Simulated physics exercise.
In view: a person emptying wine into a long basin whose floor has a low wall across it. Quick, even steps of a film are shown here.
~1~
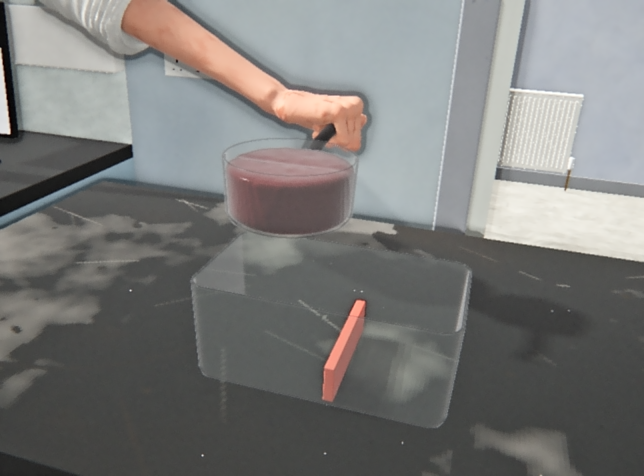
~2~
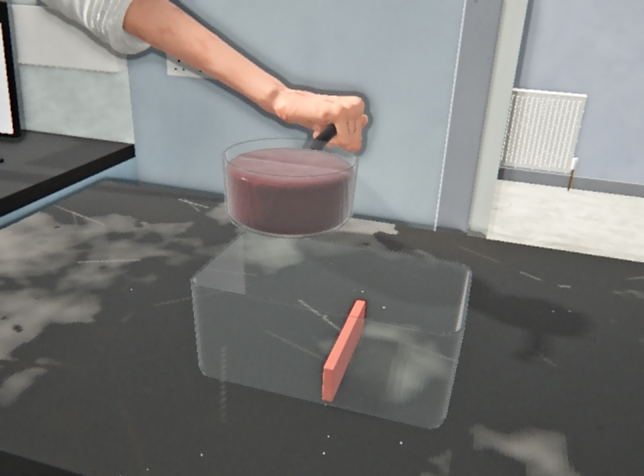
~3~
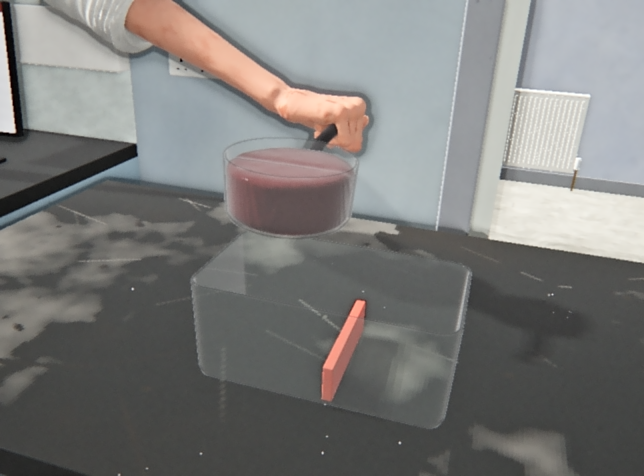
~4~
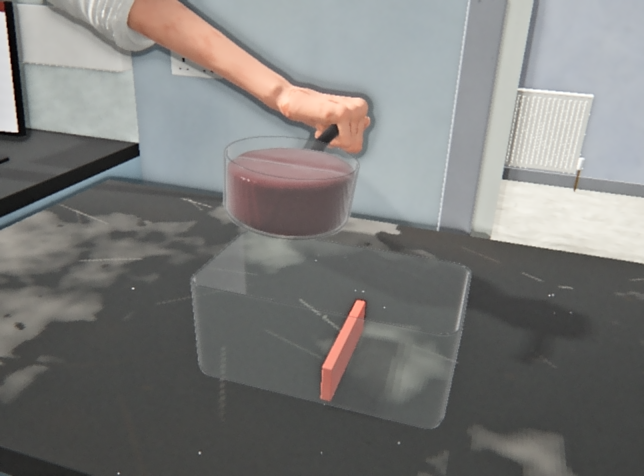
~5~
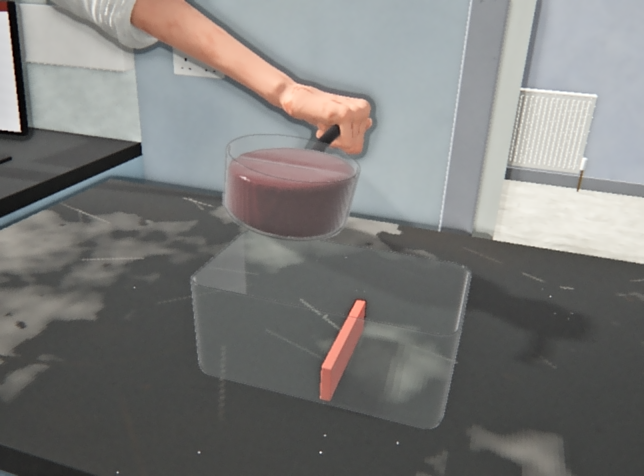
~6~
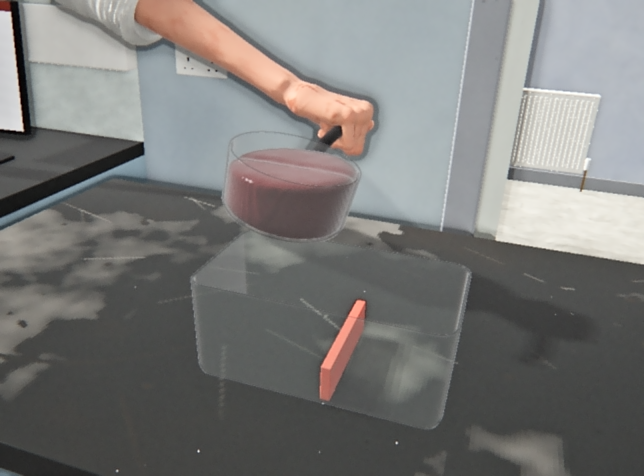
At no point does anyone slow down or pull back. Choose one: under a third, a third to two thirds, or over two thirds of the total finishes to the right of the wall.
Over two thirds finishes to the right of the wall.
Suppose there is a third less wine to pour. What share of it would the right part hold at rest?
I'd put it at around 80 %.
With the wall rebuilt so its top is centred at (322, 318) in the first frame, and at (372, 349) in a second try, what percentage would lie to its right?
First try around 95 percent; second try around 50 percent.
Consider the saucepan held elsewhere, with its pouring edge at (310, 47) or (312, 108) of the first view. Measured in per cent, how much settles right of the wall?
Close to 70 in a hundred, and close to 65 in a hundred.
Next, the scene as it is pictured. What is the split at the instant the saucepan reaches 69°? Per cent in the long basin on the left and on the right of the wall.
The left part holds close to 0 per cent, the right part close to 30.
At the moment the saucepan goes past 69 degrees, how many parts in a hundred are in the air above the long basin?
It's close to 30 %.
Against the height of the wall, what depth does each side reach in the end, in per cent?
Once it is still, the left part shows 10 per cent and the right part 80.
A moment on, the saucepan is tipped part way and 43 per cent is still to pour, 0 is left of the wall and 29 right of it.
Next, the saucepan is tipped right over and 5 per cent is still to pour, 10 is left of the wall and 82 right of it.
Then the saucepan is tipped right over and 0 per cent is still to pour, 17 is left of the wall and 83 right of it.
Later the saucepan is tipped right over and 0 per cent is still to pour, 17 is left of the wall and 82 right of it.
Finally, 18 per cent lies left of the wall, 82 right of it and 0 outside.
